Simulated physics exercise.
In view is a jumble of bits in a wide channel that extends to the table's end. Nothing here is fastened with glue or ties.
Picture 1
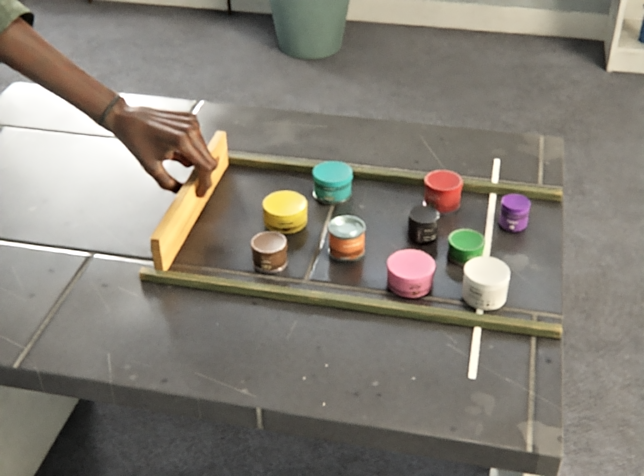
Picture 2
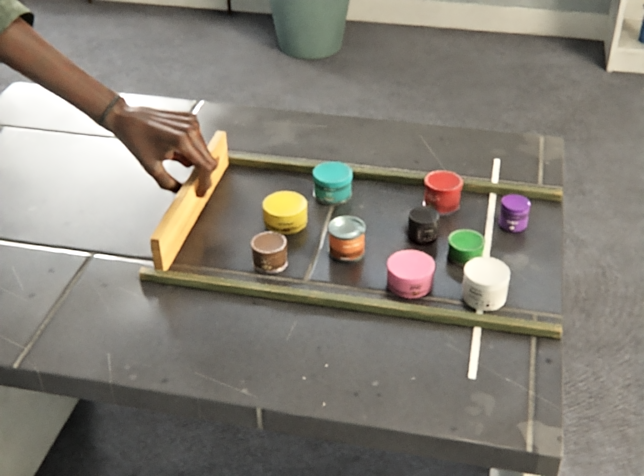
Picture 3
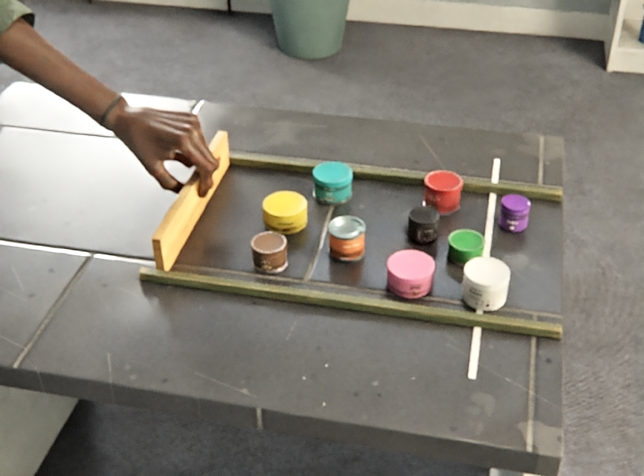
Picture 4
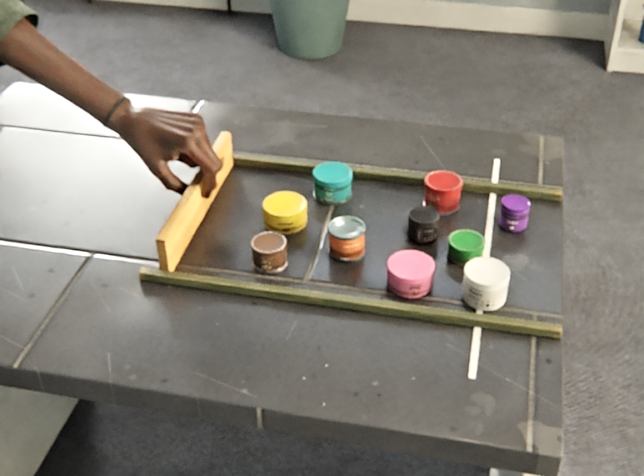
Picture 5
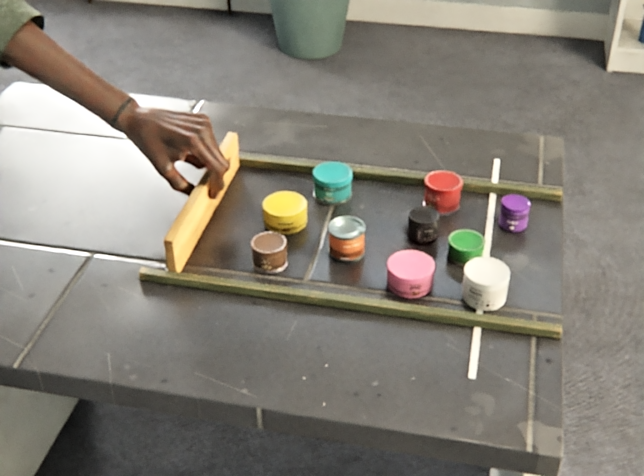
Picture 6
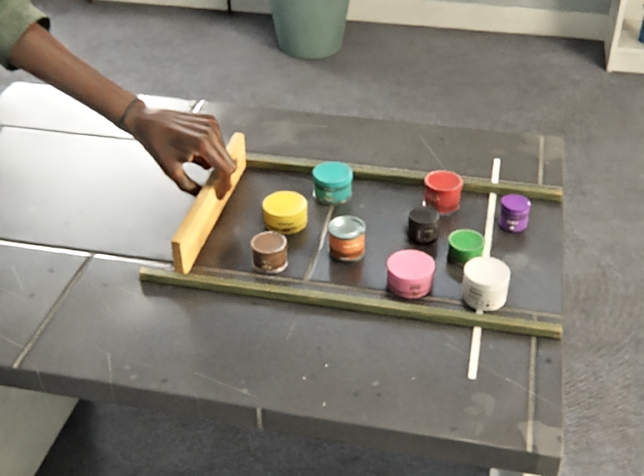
A hand slides a wooden board slightly right toward colorful tubs on a dark table.
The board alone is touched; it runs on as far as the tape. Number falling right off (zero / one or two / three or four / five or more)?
I predict the table will shed one or two pieces.
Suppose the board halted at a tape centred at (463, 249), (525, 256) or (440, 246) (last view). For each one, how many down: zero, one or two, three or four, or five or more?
Taking the three places in turn, it would be zero; more than four; not one.
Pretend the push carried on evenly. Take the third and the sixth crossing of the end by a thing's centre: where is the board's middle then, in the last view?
It sits near (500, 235), and then near (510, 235).
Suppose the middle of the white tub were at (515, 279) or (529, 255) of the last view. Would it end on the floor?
In turn it goes down, then goes down.
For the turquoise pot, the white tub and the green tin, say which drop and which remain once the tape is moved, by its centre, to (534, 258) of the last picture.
In short: Turquoise pot safe, white tub gone, green tin gone.
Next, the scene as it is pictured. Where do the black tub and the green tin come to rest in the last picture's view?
Around (548, 232), then around (539, 260).
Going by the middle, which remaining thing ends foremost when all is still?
I'd go with the purple tub.
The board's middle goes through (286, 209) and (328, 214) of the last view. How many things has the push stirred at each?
2 by the first point, 4 by the second.
Early on, none off yet; purple tub at rest near (514, 213); white tub at rest near (485, 284); green tin at rest near (466, 248).
Finally, the number that fall off is one or two; lost, white tub.
